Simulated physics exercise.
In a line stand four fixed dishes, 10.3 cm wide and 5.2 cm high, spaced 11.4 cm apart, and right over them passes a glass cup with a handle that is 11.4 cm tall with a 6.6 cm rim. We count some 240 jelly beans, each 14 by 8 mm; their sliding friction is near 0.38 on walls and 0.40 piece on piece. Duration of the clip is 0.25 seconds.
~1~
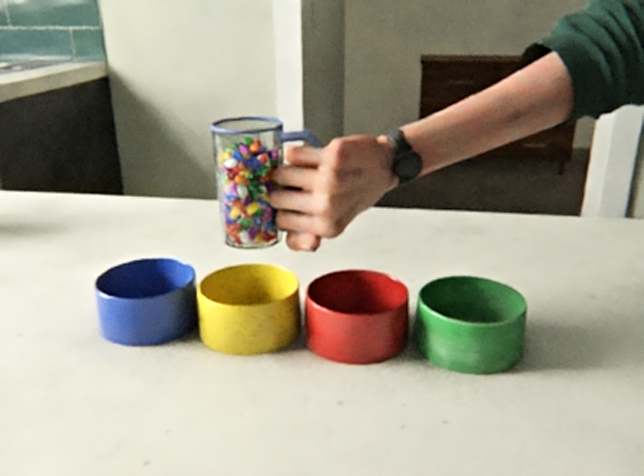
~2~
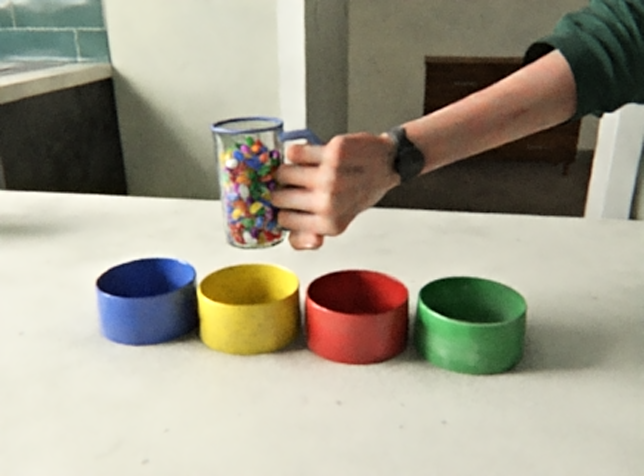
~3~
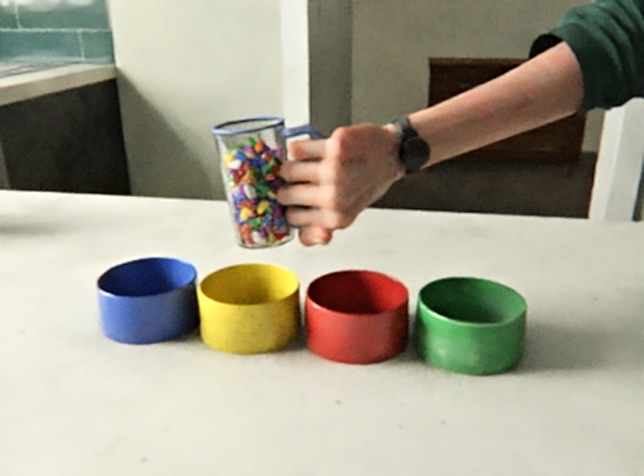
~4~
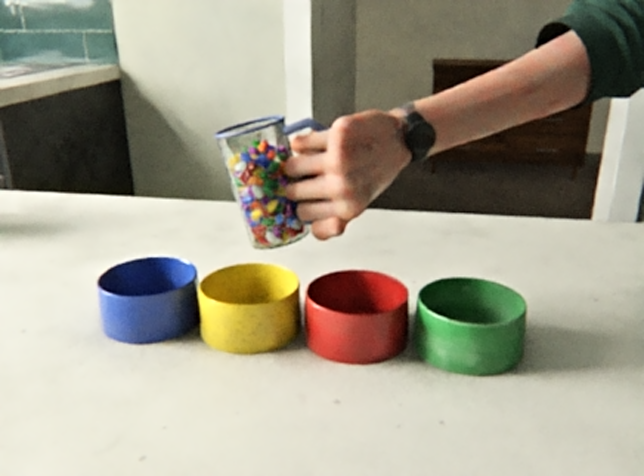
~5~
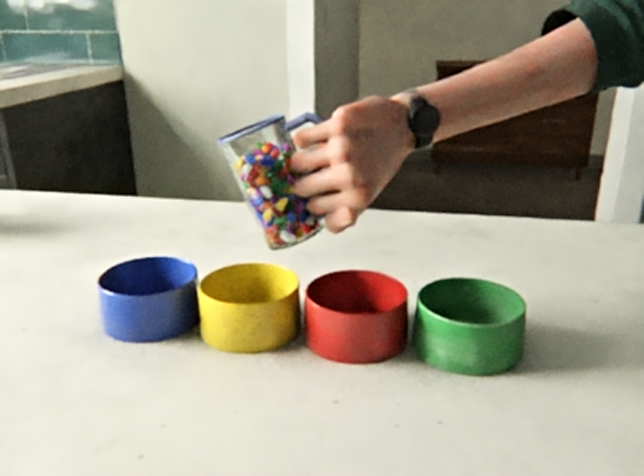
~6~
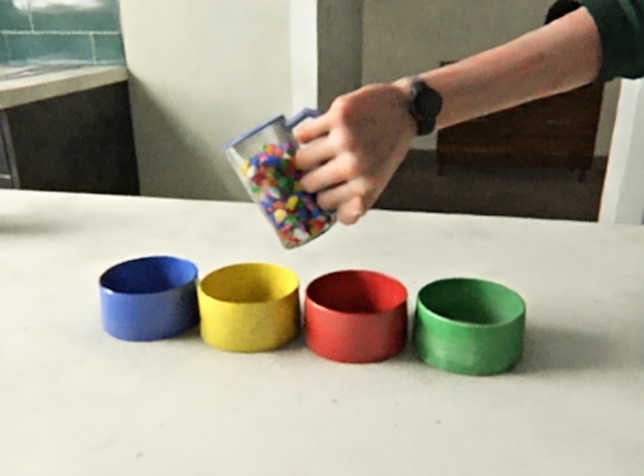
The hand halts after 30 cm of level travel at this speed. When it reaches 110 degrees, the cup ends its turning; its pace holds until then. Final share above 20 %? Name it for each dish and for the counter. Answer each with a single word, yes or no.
Red dish yes, blue dish no, green dish yes, yellow dish no, counter no.
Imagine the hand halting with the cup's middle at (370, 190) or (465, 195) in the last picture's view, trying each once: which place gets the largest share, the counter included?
I'd bet on yellow for the first try and red for the second.
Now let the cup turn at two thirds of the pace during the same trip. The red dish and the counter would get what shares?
In that case you'd see red at 40 and the counter at 10.
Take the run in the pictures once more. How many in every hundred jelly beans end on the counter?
Near 5 percent, roughly speaking.
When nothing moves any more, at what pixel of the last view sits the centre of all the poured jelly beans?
Centre at rest, approx.: (369, 326) px.
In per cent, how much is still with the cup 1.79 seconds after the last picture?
My guess is near 5 per cent.
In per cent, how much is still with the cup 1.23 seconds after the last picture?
My estimate is about 20 per cent.
Then, 0.74 s after the last picture, tilt 110 degrees; cup holds 70 %, red 20 %, yellow 5 %.
Then, 1.23 s after the last picture, tilt 110 degrees; cup holds 20 %, red 65 %, green 5 %, yellow 5 %.
Then, 1.79 s after the last picture, tilt 110 degrees; cup holds 5 %, red 65 %, green 20 %, yellow 5 %.
In the end, red 65 %, blue 0 %, green 25 %, yellow 5 %, counter 5 %.
